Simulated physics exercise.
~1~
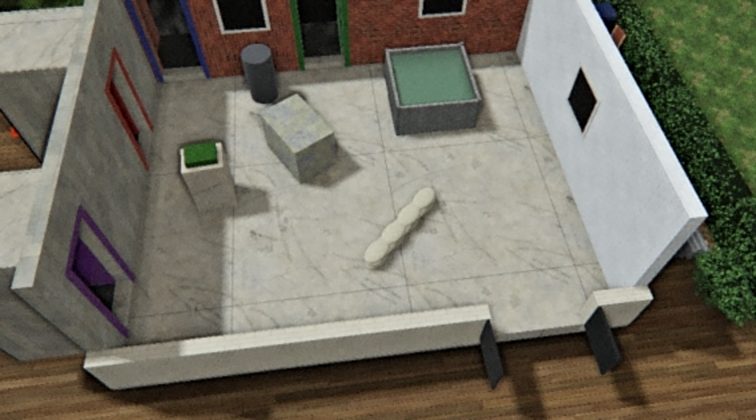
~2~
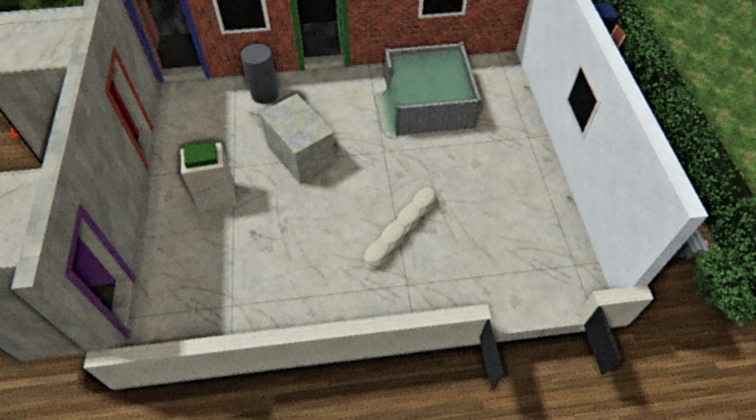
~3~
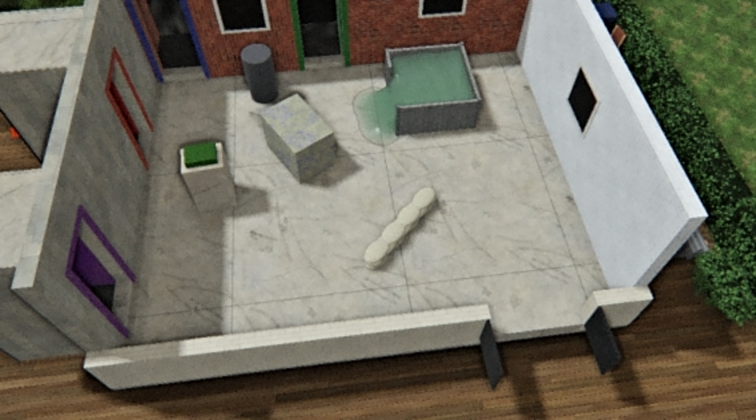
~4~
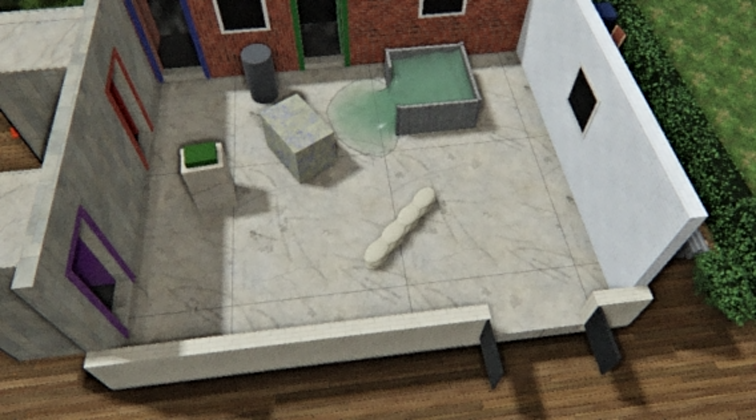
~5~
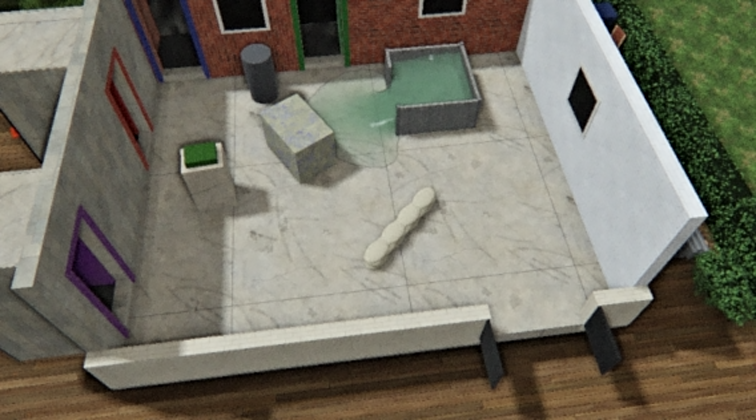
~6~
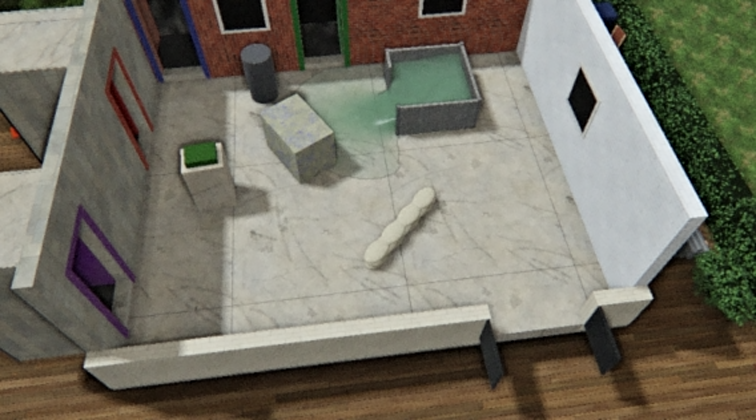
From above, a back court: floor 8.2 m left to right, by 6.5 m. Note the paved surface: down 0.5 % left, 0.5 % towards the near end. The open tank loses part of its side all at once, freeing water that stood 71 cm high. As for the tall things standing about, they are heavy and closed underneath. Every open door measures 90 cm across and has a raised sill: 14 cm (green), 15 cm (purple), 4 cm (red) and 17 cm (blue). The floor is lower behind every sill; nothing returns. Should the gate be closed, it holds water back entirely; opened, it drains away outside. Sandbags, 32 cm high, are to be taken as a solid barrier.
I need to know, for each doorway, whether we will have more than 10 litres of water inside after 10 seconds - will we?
At the green door the inflow will remain within the limit; at the purple door the inflow will remain within the limit; at the red door the inflow will break the limit; at the blue door the inflow will remain within the limit.
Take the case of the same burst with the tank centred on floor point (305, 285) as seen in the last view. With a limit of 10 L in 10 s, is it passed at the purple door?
Against the limit, the purple door gets more than that.
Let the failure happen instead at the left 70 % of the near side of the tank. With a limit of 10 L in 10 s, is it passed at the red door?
Red: Falls short.
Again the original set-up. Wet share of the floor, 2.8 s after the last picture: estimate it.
Around 40 per cent wet.
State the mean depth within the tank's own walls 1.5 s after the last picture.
It averages close to 26 cm.
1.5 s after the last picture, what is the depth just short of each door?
Readings (cm): Green = 7; purple = 0; red = 11; blue = 3.
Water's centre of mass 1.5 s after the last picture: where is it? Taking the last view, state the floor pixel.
About (347, 120).
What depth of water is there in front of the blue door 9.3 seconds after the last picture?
Around 4.5 cm deep.
Then, 0.7 s after the last picture water covers 20 % of the floor and is deepest (41 cm) near (329, 146); green door 7 cm at the sill, 0 L in, purple door not reached, red door not reached, blue door not reached.
Then, 1.5 s after the last picture water covers 30 % of the floor and is deepest (31 cm) near (282, 99); green door 7 cm at the sill, 0 L in, purple door not reached, red door 11 cm at the sill, 6 L in, blue door 3 cm at the sill, 0 L in.
Then, 2.8 s after the last picture water covers 40 % of the floor and is deepest (20 cm) near (289, 75); green door 10 cm at the sill, 0 L in, purple door not reached, red door 12 cm at the sill, 63 L in, blue door 13 cm at the sill, 0 L in.
Then, 5.3 s after the last picture water covers 55 % of the floor and is deepest (14 cm) near (124, 366); green door 6 cm at the sill, 0 L in, purple door 11 cm at the sill, 0 L in, red door 9 cm at the sill, 108 L in, blue door 9 cm at the sill, 1 L in.
Then, 9.3 s after the last picture water covers 75 % of the floor and is deepest (10 cm) near (132, 304); green door 3 cm at the sill, 0 L in, purple door 9 cm at the sill, 0 L in, red door 6 cm at the sill, 135 L in, blue door 4 cm at the sill, 1 L in.
